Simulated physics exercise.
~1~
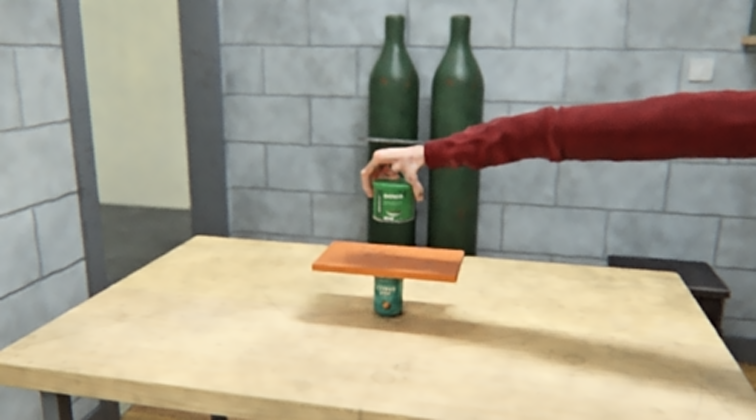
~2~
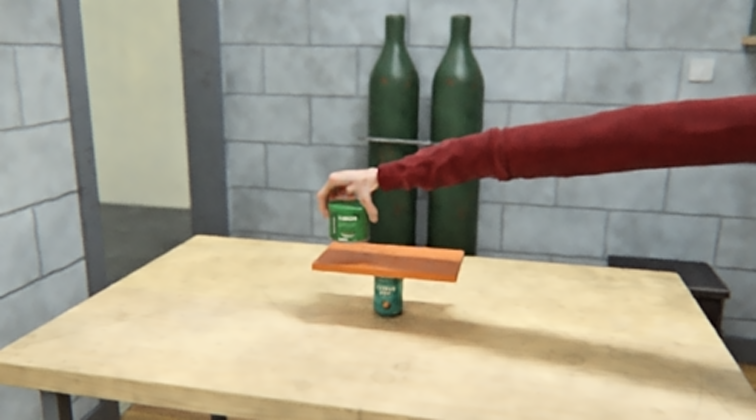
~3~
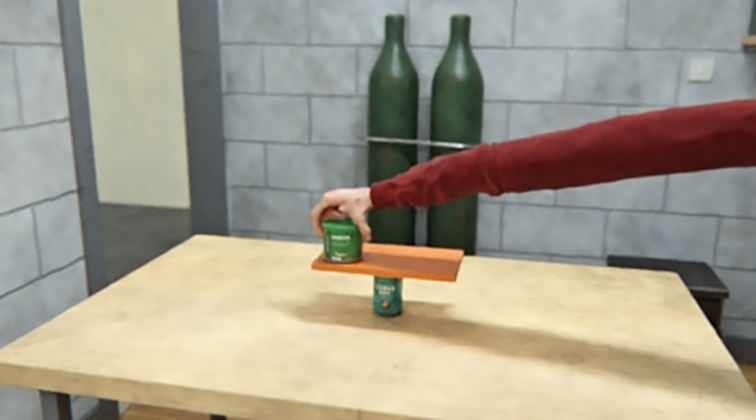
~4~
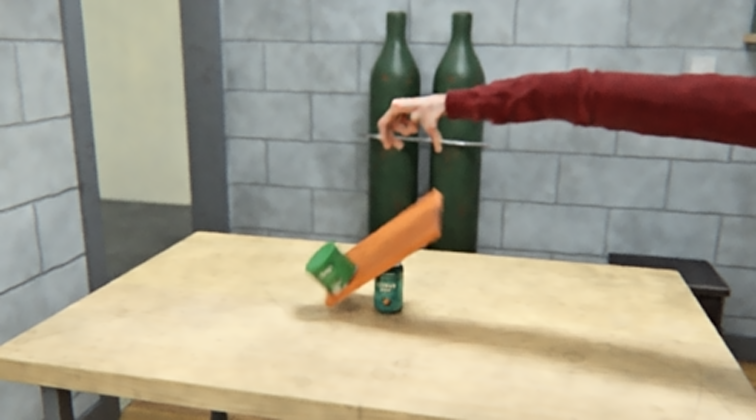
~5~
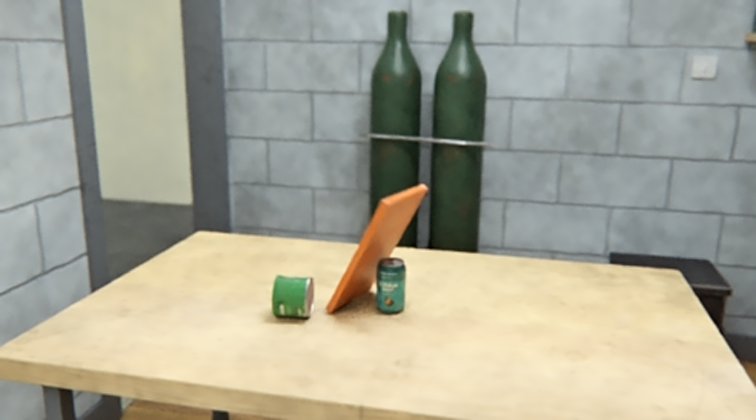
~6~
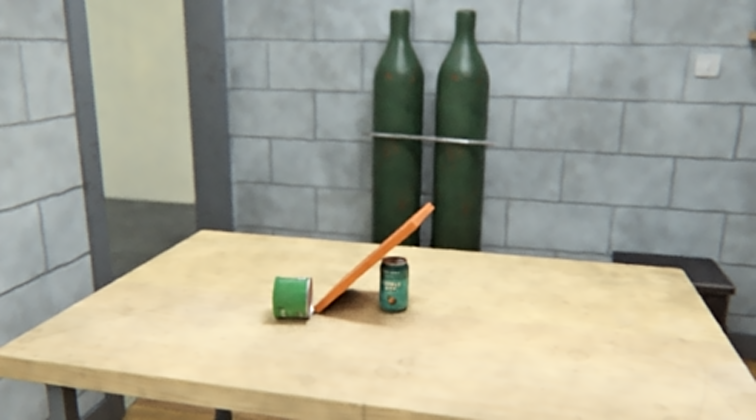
On a wooden table, a hand sets a green tin on an orange board's left end, tipping it off a turquoise can.
